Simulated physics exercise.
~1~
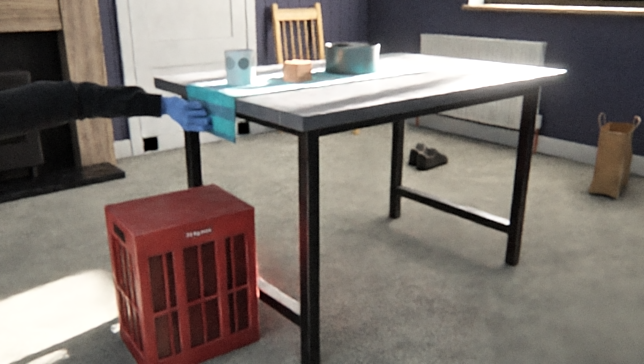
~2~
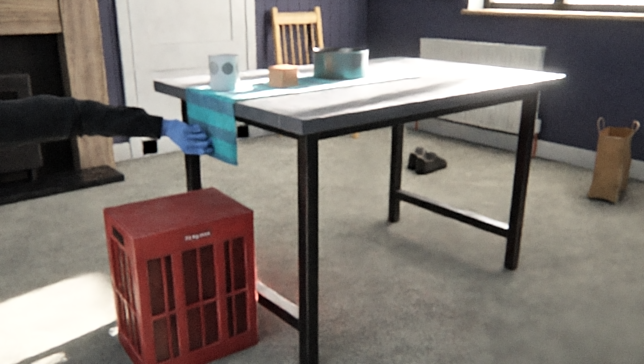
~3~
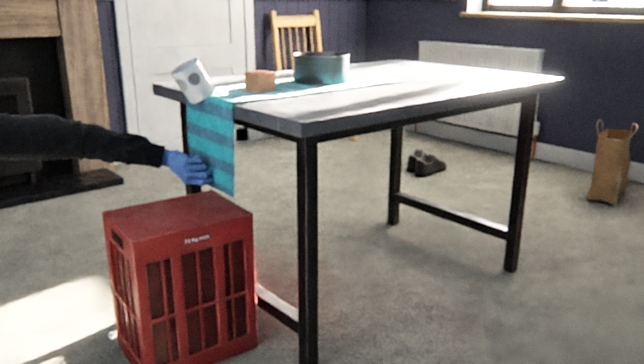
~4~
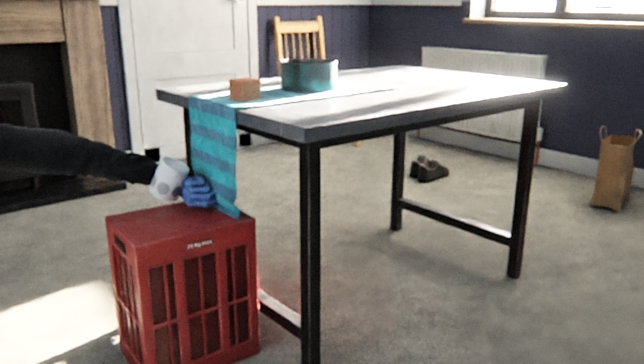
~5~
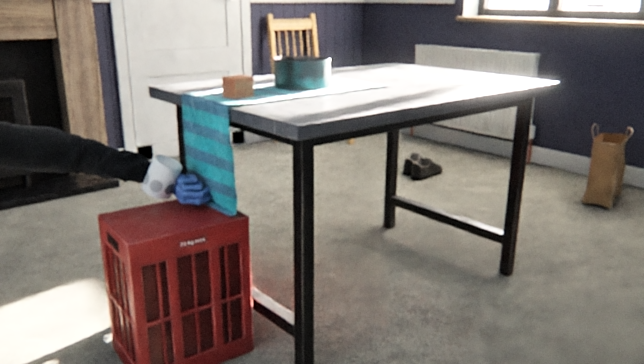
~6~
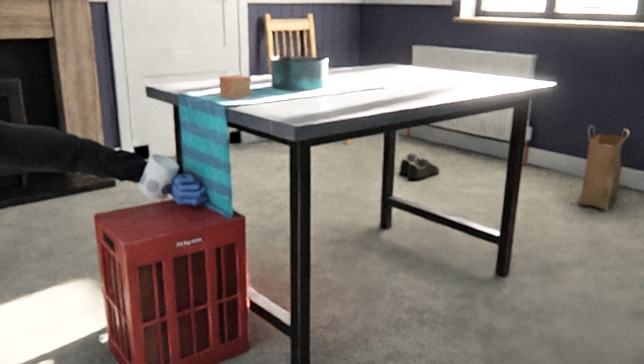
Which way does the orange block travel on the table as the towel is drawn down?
The orange block moves to the left, carried along toward the table's edge, and stays on top.
